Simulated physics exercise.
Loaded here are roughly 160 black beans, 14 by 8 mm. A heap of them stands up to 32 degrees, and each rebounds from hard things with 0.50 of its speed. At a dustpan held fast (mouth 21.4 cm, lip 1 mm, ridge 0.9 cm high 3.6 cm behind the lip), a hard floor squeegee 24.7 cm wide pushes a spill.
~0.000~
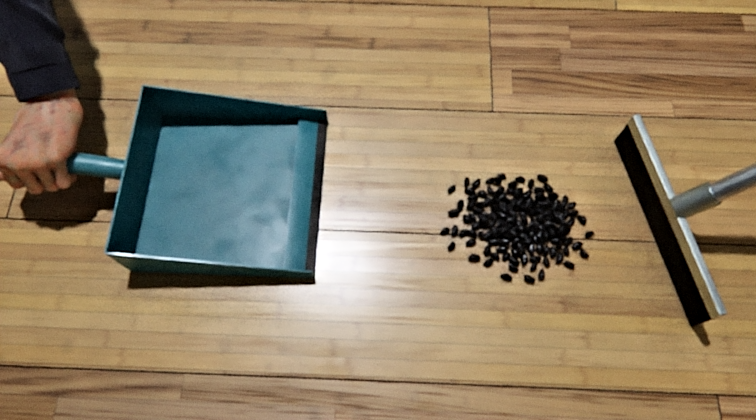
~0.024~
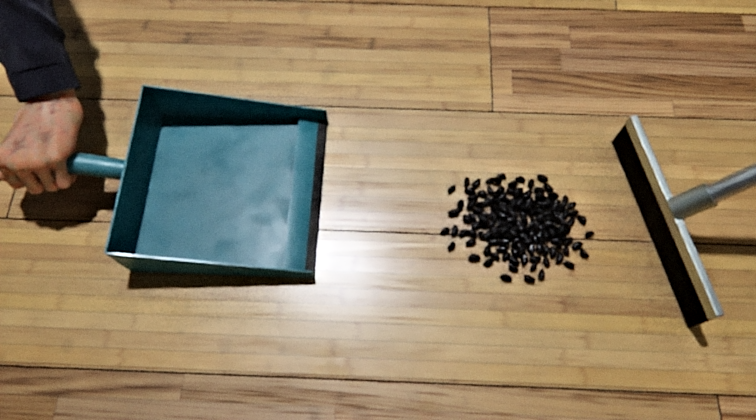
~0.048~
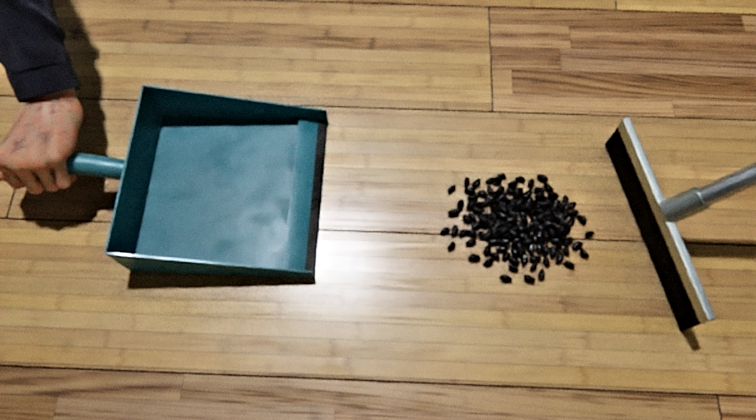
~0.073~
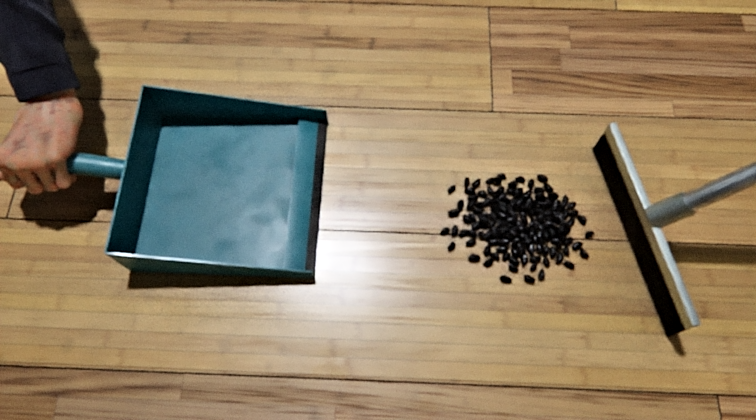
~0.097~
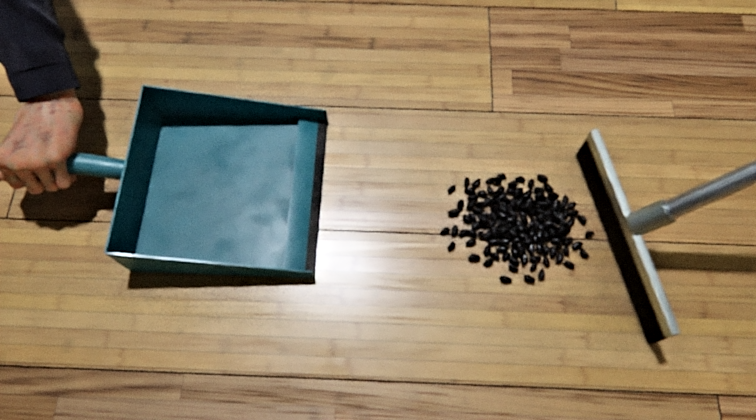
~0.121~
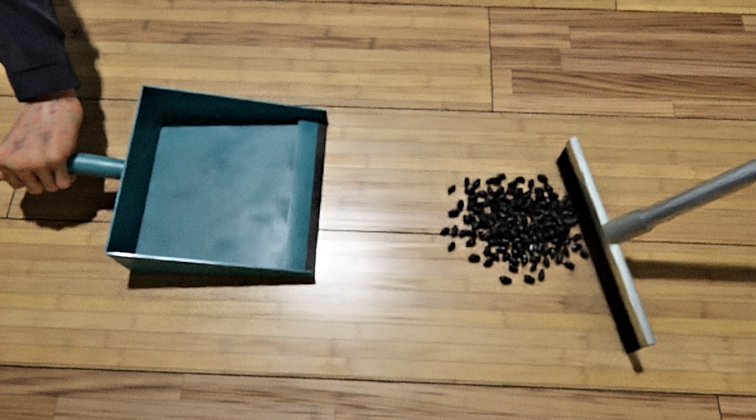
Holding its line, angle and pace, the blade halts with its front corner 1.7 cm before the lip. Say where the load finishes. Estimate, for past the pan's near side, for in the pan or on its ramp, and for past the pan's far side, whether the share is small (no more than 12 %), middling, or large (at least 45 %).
Estimate - past the pan's near side: Large, in the pan or on its ramp: Middling, past the pan's far side: Small.
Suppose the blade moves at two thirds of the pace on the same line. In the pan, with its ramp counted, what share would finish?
In that case some 10 per cent.
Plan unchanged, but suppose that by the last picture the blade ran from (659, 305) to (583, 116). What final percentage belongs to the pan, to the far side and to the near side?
Pan: 30, far side: 0, near side: 25.
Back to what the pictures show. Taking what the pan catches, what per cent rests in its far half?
About 0 %.
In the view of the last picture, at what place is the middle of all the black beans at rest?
In the last view, approximately (261, 313).
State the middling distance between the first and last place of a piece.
34 cm or so.
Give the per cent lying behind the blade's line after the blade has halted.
My guess is close to 15 per cent.
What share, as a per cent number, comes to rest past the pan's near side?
About 55 per cent.
Then, at 0.26 s, middle of the blade 18 cm from the lip; 0 % over the lip, far side 0 %, near side 25 %.
After 0.35 s, middle of the blade 8 cm from the lip; 0 % over the lip, far side 0 %, near side 50 %.
After 0.58 s, middle of the blade 5 cm from the lip; 20 % over the lip, far side 5 %, near side 55 %.
In the end, at 2.9 s, near side 55 %, pan 15 %, far side 5 %, in front of the lip or behind the blade 25 %.
